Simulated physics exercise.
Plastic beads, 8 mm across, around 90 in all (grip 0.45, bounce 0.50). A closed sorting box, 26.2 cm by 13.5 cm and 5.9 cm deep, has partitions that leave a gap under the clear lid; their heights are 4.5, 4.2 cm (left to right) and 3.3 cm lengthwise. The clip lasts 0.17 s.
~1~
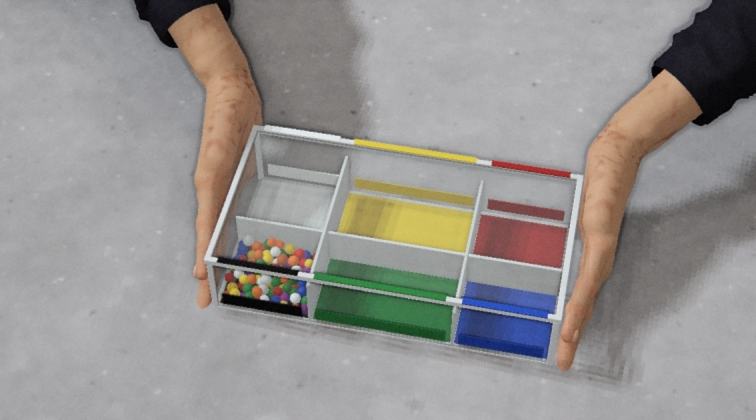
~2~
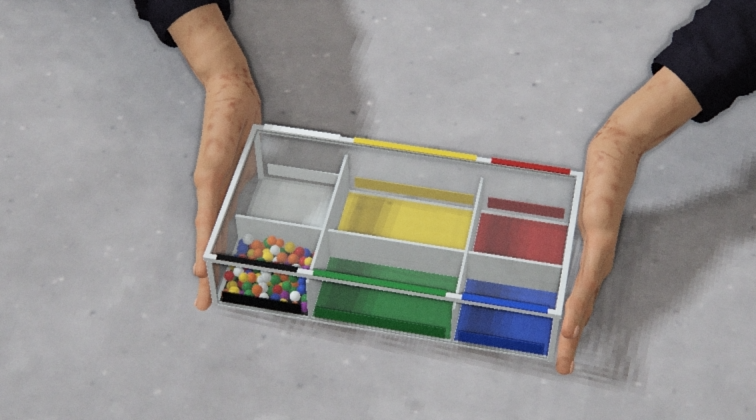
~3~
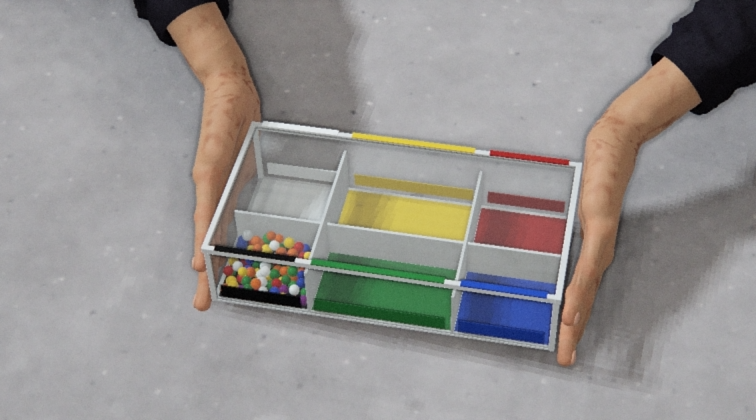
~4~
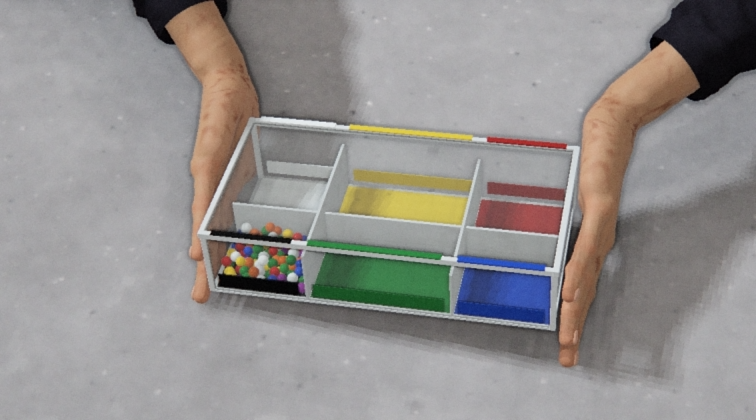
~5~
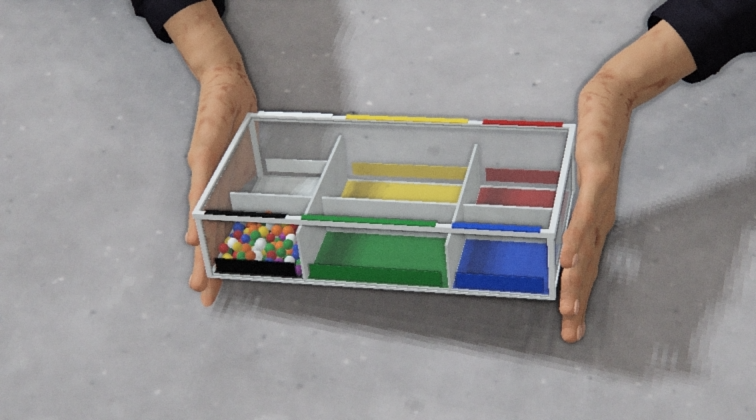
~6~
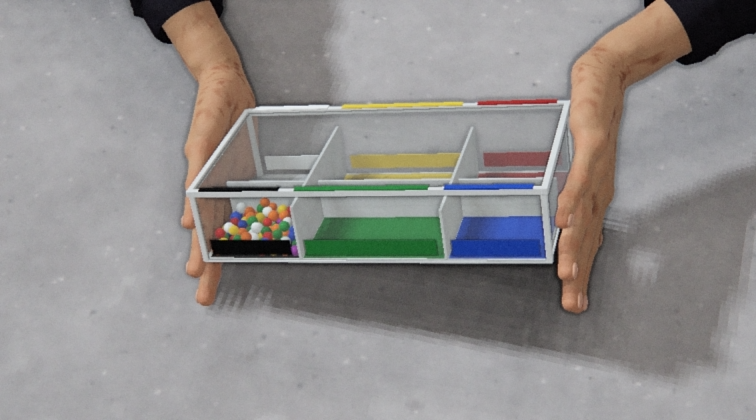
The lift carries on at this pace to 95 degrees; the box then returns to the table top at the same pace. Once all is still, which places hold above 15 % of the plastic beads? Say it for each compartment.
Red compartment: No; blue compartment: No; green compartment: No; yellow compartment: No; white compartment: Yes; black compartment: Yes.
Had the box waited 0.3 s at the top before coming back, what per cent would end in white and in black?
In that case white 75, black 25.
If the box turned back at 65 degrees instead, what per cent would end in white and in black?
In that case white 10, black 90.
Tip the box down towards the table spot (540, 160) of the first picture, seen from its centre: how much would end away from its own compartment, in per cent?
Some 85 per cent.
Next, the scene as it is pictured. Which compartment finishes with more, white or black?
It is the white one.
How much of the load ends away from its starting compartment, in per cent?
Roughly 70 per cent.
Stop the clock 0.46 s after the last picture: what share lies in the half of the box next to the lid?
Roughly 60 per cent.
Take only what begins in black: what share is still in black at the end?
About 30 per cent.
Then, 0.46 s after the last picture, tilt 94 degrees; white 25 %, black 75 %.
Then, 0.76 s after the last picture, tilt 39 degrees; white 70 %, black 30 %.
Then, 1.16 s after the last picture, tilt 0 degrees; white 70 %, black 30 %.
In the end, red 0 %, blue 0 %, green 0 %, yellow 0 %, white 70 %, black 30 %.
